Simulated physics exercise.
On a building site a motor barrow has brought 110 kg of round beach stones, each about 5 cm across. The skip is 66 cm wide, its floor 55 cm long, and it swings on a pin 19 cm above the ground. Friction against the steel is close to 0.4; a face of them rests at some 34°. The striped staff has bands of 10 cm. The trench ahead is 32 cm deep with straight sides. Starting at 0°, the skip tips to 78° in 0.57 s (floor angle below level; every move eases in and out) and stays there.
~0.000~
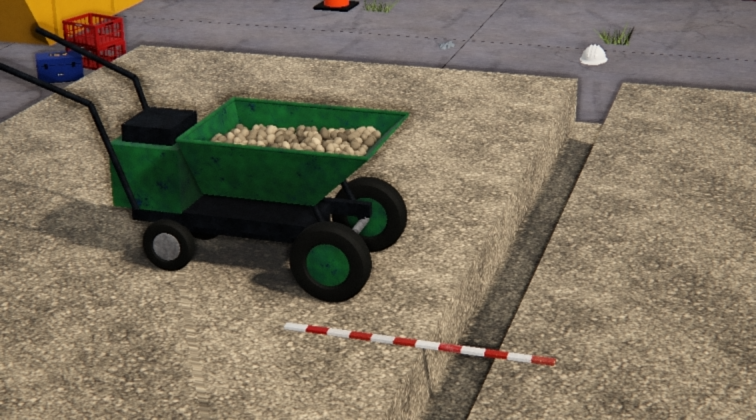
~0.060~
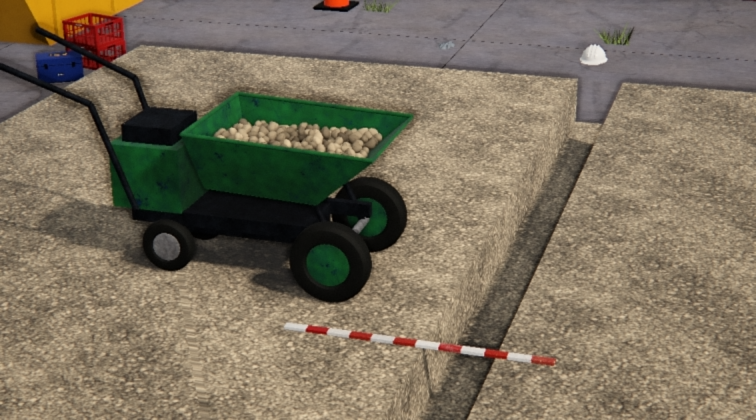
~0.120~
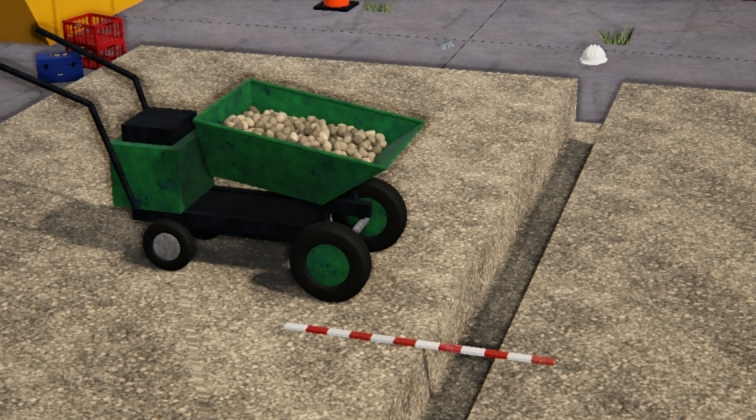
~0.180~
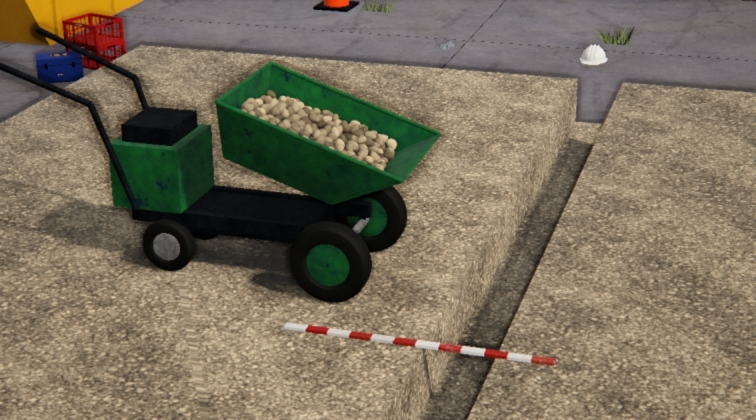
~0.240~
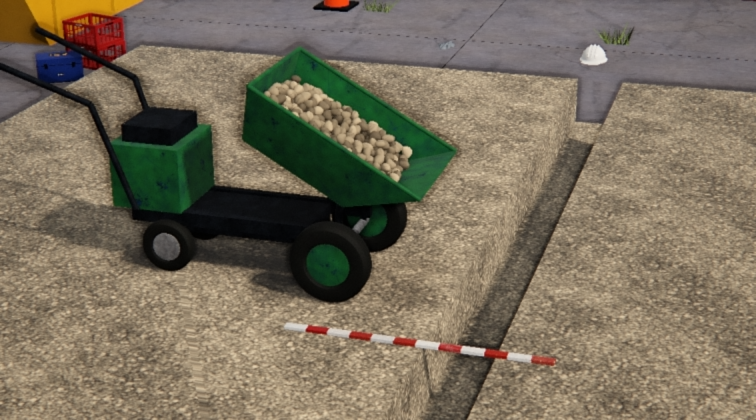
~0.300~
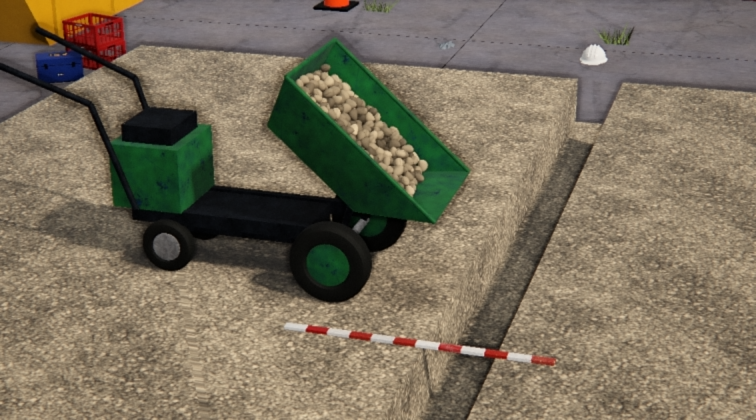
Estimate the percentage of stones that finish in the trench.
Some 62 per cent of it.
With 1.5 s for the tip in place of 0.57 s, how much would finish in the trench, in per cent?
In that case some 85 per cent.
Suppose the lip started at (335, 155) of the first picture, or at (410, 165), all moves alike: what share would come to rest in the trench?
About 80 and 15 per cent.
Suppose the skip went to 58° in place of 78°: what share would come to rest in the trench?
It would be near 50 per cent.
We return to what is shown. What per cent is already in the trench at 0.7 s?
Some 45 per cent.
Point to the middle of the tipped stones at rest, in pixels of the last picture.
Near (512, 334).
After 0.4 s the floor is at 66°; 100 % in the skip; the foremost stones are at (440, 227).
After 0.7 s the floor is at 78°; 50 % in the skip, 46 % in the trench, 4 % past the trench; the foremost stones are at (532, 240).
After 1.0 s the floor is at 78°; 0 % in the skip, 62 % in the trench, 38 % past the trench; the foremost stones are past the picture's edge.
After 3.0 s the floor is at 78°; 0 % in the skip, 62 % in the trench, 38 % past the trench; the foremost stones are past the picture's edge.
